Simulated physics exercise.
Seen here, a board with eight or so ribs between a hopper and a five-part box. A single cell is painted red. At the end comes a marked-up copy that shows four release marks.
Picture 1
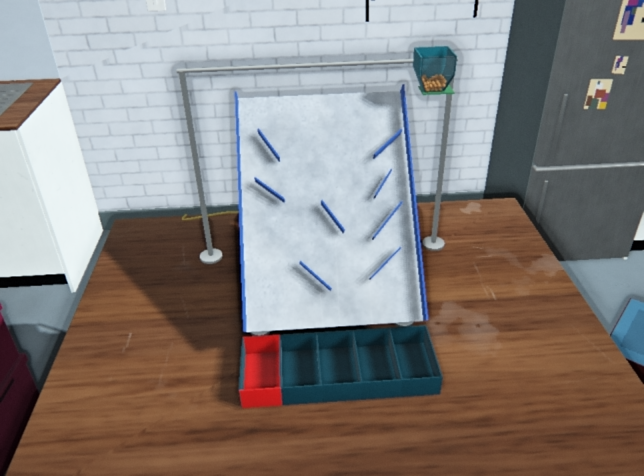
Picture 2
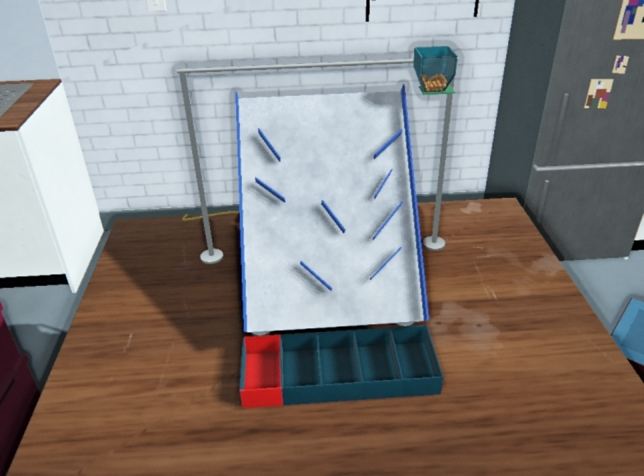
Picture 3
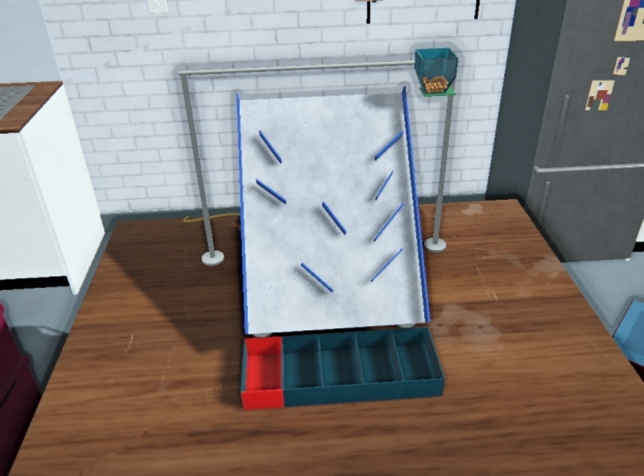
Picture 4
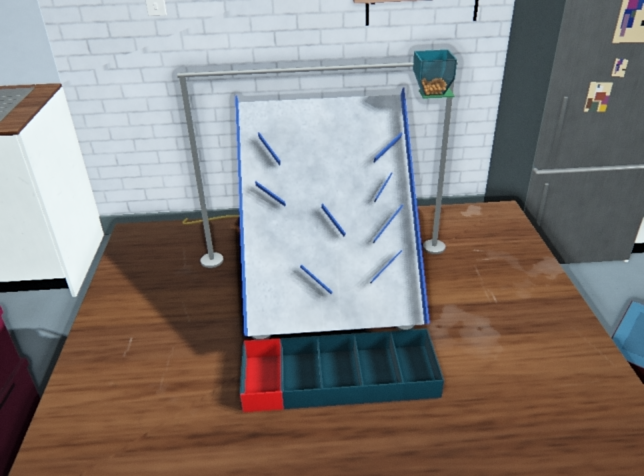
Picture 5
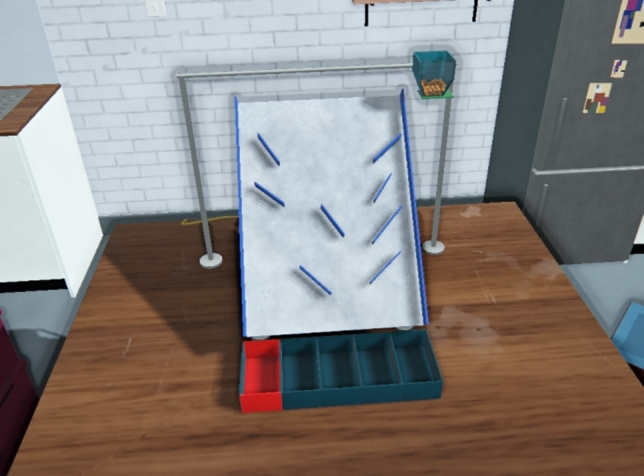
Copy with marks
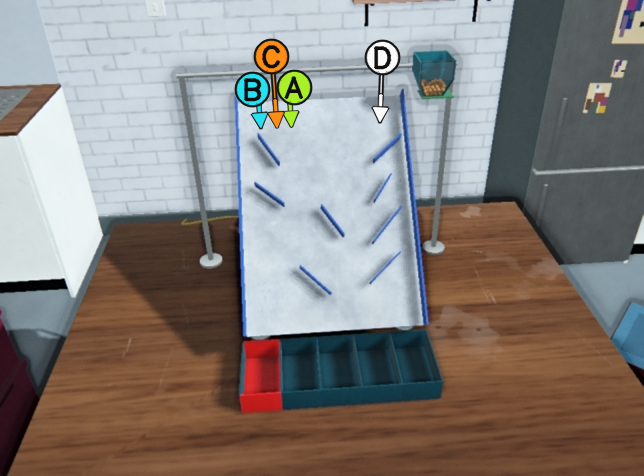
On a wooden table, a ribbed board stands still above a box with one red cell.
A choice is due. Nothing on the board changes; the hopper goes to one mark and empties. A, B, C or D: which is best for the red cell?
The best mark is B.
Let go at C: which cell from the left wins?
The fourth from the left.
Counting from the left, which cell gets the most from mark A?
The fourth from the left.
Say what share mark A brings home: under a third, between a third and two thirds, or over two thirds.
It is under a third.
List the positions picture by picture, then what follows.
In the first frame, hopper (433, 81), roasted chickpeas, door shut.
In the second frame, ribs (258, 128) to (280, 157), (375, 154) to (402, 129), (255, 177) to (285, 199).
In the third frame, ribs (377, 197) to (393, 171), (323, 202) to (346, 232), (376, 239) to (404, 203).
In the fourth frame, ribs (301, 265) to (332, 293), (372, 281) to (402, 250).
In the fifth frame, red cell (261, 401), number 1 of 5 from the left.
On the marked copy, mark A meets the board at (291, 121); mark B meets the board at (260, 122); mark C meets the board at (276, 121); mark D meets the board at (380, 116).
With A, about a tenth in the red cell, the larger part in other cells, just a few outside the box.
With B, roughly a third in the red cell, roughly two thirds in other cells.
With C, just a few in the red cell, almost all in other cells.
With D, just a few in the red cell, almost all in other cells.
